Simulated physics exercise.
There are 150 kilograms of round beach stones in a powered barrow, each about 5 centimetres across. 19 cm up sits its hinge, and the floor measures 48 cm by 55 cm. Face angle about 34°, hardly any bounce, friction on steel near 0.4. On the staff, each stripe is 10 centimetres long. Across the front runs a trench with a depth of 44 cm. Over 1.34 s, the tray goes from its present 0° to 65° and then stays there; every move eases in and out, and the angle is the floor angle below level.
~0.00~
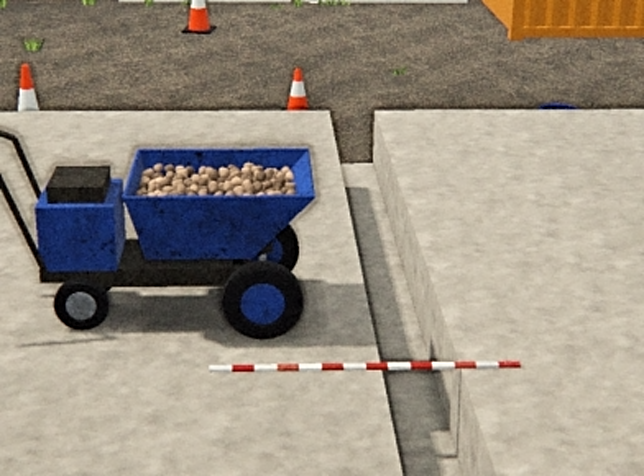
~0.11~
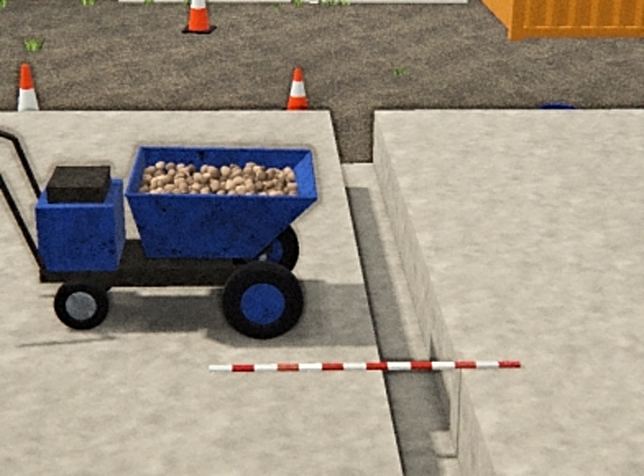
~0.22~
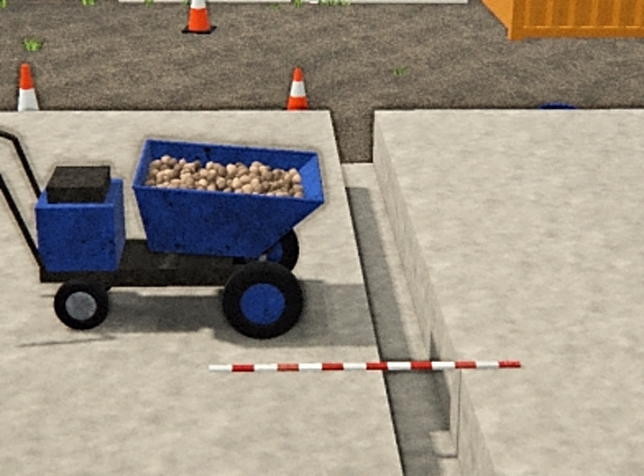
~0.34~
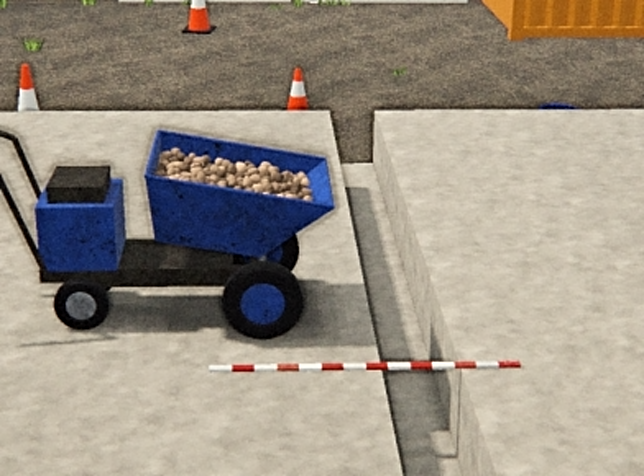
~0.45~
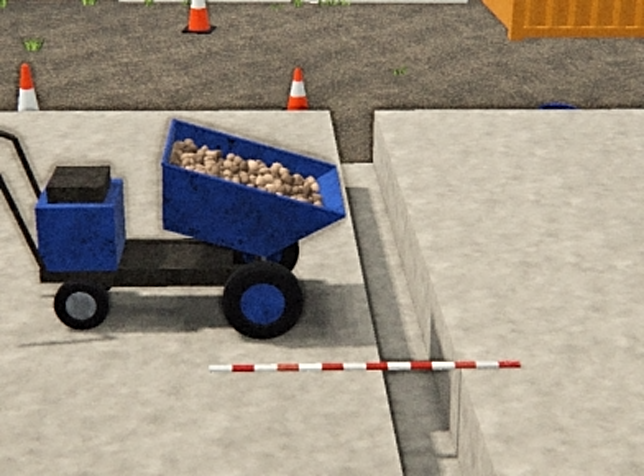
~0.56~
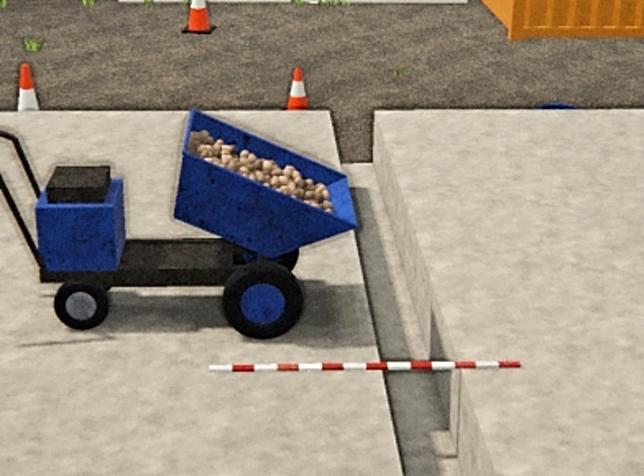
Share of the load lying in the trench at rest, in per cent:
86 per cent.
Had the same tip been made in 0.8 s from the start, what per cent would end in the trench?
Then roughly 75 percent.
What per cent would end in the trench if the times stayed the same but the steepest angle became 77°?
Some 95 in a hundred, I'd say.
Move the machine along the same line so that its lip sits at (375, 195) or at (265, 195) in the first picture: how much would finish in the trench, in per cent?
Near 20 and near 90 percent.
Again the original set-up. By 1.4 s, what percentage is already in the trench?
Close to 35 per cent has got there by then.
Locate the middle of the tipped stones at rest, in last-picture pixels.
Somewhere near pixel (413, 367).
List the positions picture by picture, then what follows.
In the first picture, lip at (314, 197), floor tilted 0°, highest stones at (233, 177).
In the second picture, the tray is at 1°, its lip at (317, 198); the top of the load is at (214, 179); the stones move at 0.2 m/s on average.
In the third picture, lip at (324, 202), floor tilted 5°, highest stones at (181, 174); the stones move at 0.3 m/s on average.
In the fourth picture, lip at (334, 207), floor tilted 10°, highest stones at (172, 163); the stones move at 0.4 m/s on average.
In the fifth picture, the tray is at 17°, its lip at (346, 216); the top of the load is at (181, 152); the stones move at 0.5 m/s on average.
In the sixth picture, lip at (357, 227), floor tilted 25°, highest stones at (196, 141); the stones move at 0.6 m/s on average.
After 1.0 s the floor is at 55°; 100 % in the tray; the foremost stones are at (377, 245).
After 1.4 s the floor is at 65°; 60 % in the tray, 36 % in the trench, 4 % past the trench; the foremost stones are at (468, 301).
After 1.8 s the floor is at 65°; 25 % in the tray, 61 % in the trench, 13 % past the trench; the foremost stones are at (545, 298).
After 3.7 s the floor is at 65°; 0 % in the tray, 86 % in the trench, 14 % past the trench; the foremost stones are at (592, 298).
